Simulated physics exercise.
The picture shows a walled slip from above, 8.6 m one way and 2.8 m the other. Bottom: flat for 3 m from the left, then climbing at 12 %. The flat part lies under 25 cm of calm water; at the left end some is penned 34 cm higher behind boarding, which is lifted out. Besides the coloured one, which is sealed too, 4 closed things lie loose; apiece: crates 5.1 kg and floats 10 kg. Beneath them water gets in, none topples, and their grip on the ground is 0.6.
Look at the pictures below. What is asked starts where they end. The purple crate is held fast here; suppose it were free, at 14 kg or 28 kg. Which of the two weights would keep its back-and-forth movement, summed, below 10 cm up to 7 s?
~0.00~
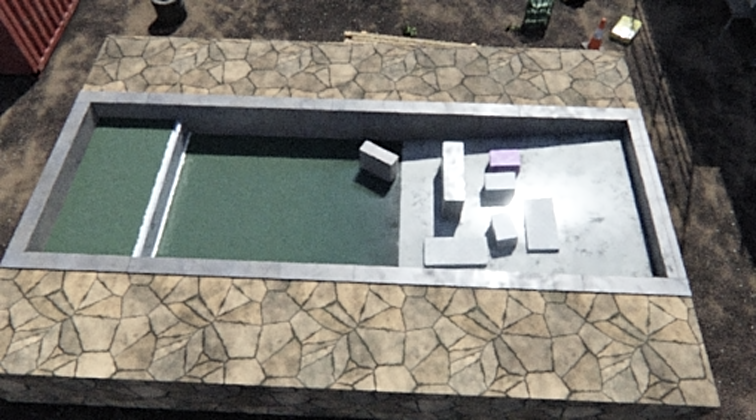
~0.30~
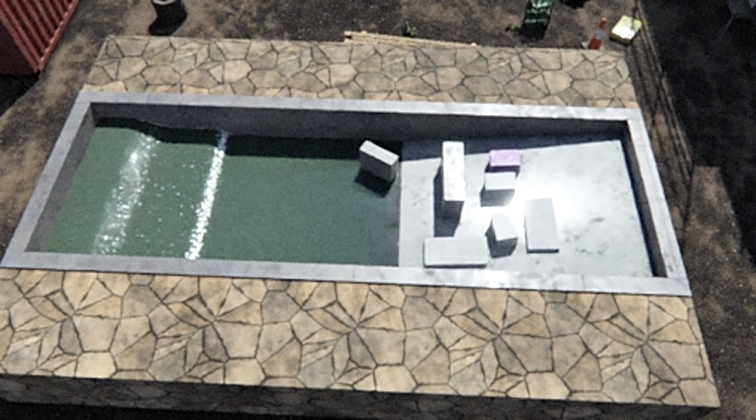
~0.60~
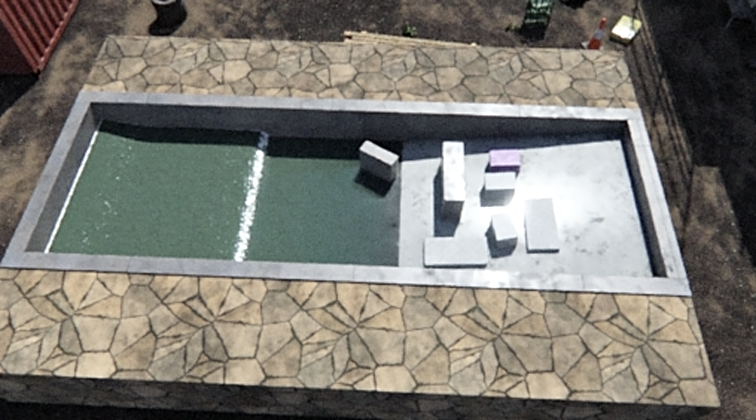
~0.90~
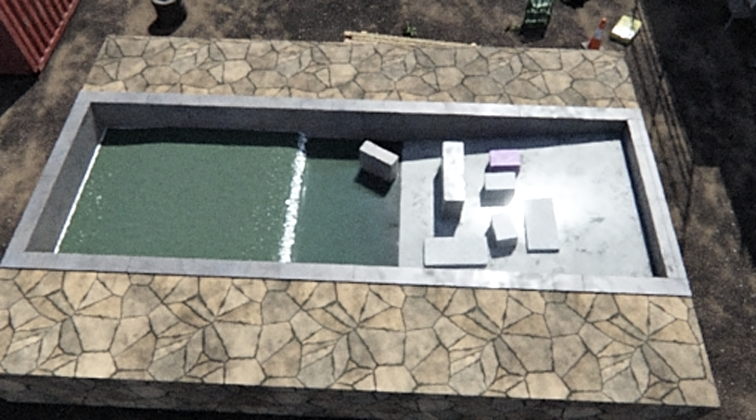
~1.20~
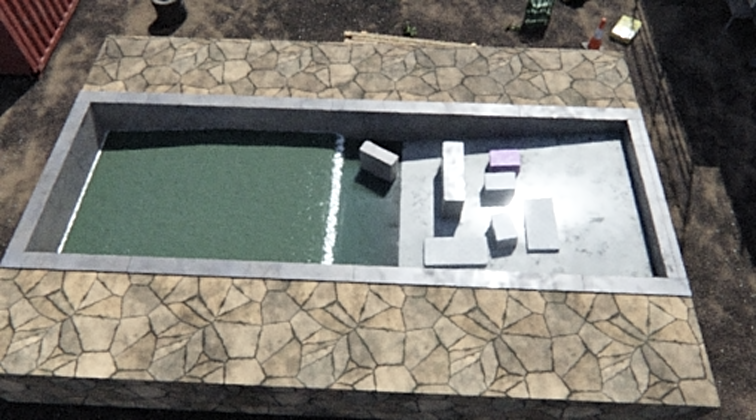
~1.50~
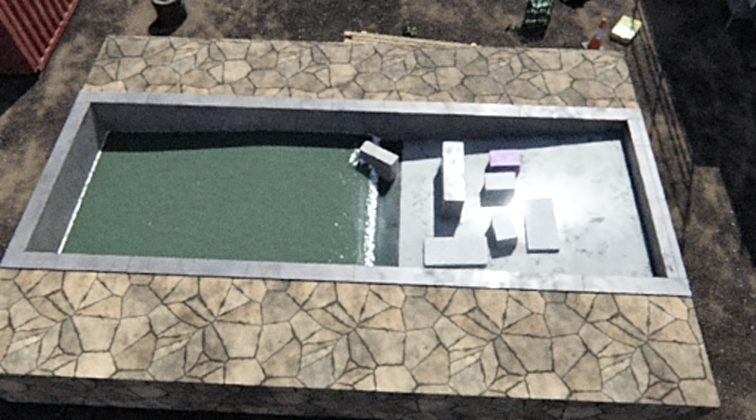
Even the lighter.
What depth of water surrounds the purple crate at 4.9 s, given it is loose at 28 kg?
Close to 7 cm deep.
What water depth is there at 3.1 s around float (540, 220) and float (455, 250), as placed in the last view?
3 and 14 cm.
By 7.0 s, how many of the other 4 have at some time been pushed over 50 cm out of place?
Answer: 4.
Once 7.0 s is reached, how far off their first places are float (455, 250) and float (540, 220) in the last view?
One is off by 250 cm, the other by 250 cm, in the order asked.
After 2.1 s the purple crate would be 0 cm from its start with 14 kg and 0 cm from its start with 28 kg; 0 cm of water round it then.
After 3.1 s the purple crate would be 0 cm from its start with 14 kg and 0 cm from its start with 28 kg; 3 cm of water round it then.
After 4.9 s the purple crate would be 0 cm from its start with 14 kg and 0 cm from its start with 28 kg; 7 cm of water round it then.
After 7.0 s the purple crate would be 0 cm from its start with 14 kg and 0 cm from its start with 28 kg; 2 cm of water round it then.
